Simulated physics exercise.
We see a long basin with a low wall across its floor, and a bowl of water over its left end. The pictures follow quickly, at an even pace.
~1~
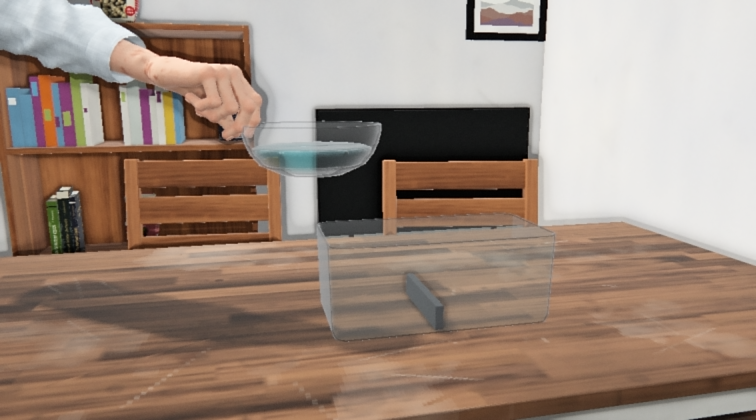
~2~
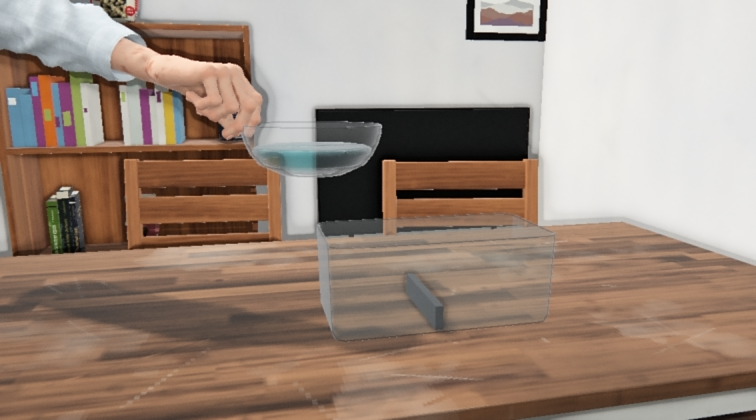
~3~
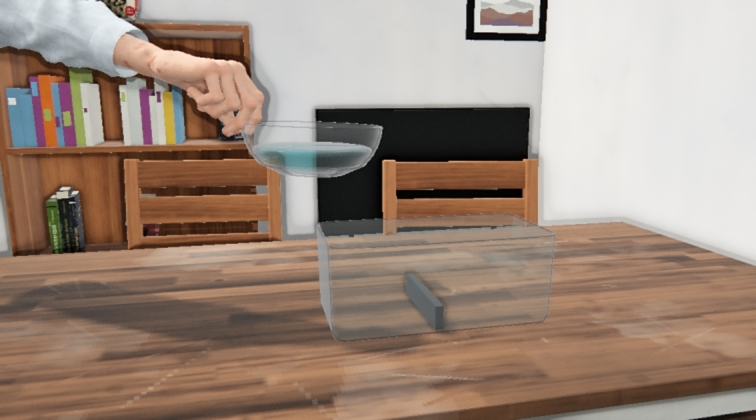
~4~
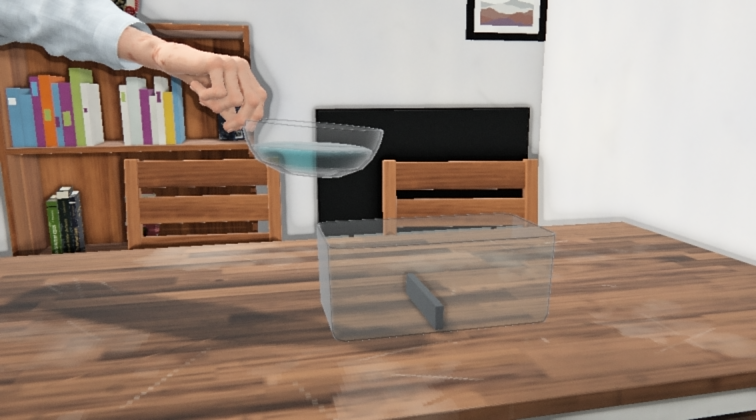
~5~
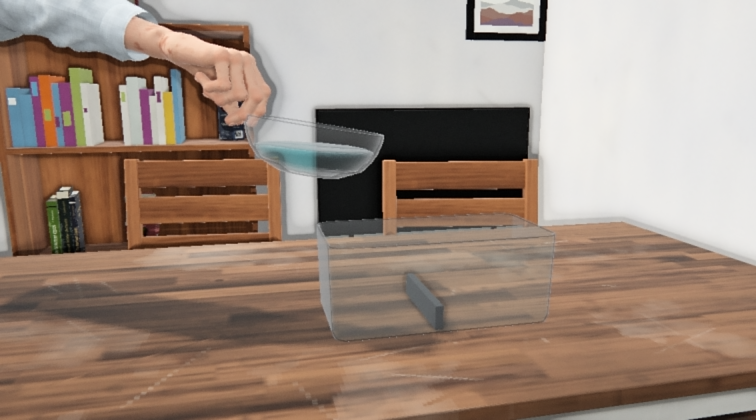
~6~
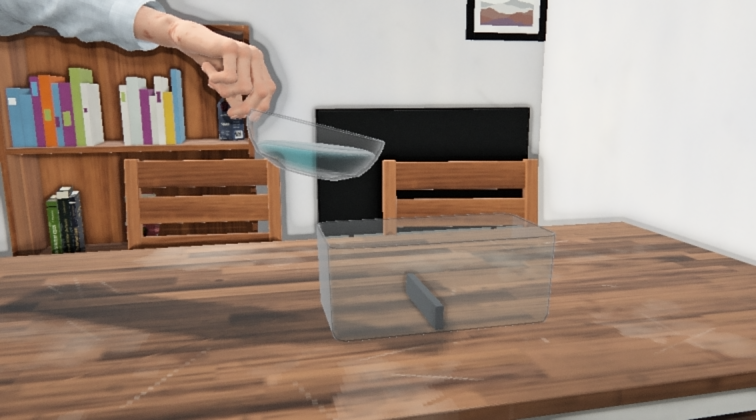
In a room with white walls, a still camera looks across a wooden table toward a bookshelf, two wooden chairs and a black panel. A clear long basin with a low grey wall across its floor sits on the table, and a hand reaching from the upper left holds a clear bowl of bluish water above its left end. The hand slowly tilts the bowl rightward, its left side rising.
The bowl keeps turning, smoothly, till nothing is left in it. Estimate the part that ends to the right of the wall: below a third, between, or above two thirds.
The share right of the wall is less than a third.
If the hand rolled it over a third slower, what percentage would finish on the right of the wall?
Near 15 %.
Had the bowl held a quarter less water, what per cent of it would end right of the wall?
About 5 per cent.
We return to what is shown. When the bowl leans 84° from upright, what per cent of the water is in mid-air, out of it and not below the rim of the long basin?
About 40 per cent.
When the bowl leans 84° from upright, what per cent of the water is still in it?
Some 15 per cent.
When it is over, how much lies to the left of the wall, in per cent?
It comes to 80 per cent or so.
A moment on, the tilt is 84° and 14 per cent is still to pour, 42 is left of the wall and 2 right of it.
Next, the tilt is 118° and 0 per cent is still to pour, 80 is left of the wall and 14 right of it.
Then the tilt is 119° and 0 per cent is still to pour, 79 is left of the wall and 16 right of it.
Later the tilt is 119° and 0 per cent is still to pour, 79 is left of the wall and 16 right of it.
Finally, 79 per cent lies left of the wall, 16 right of it and 5 outside.
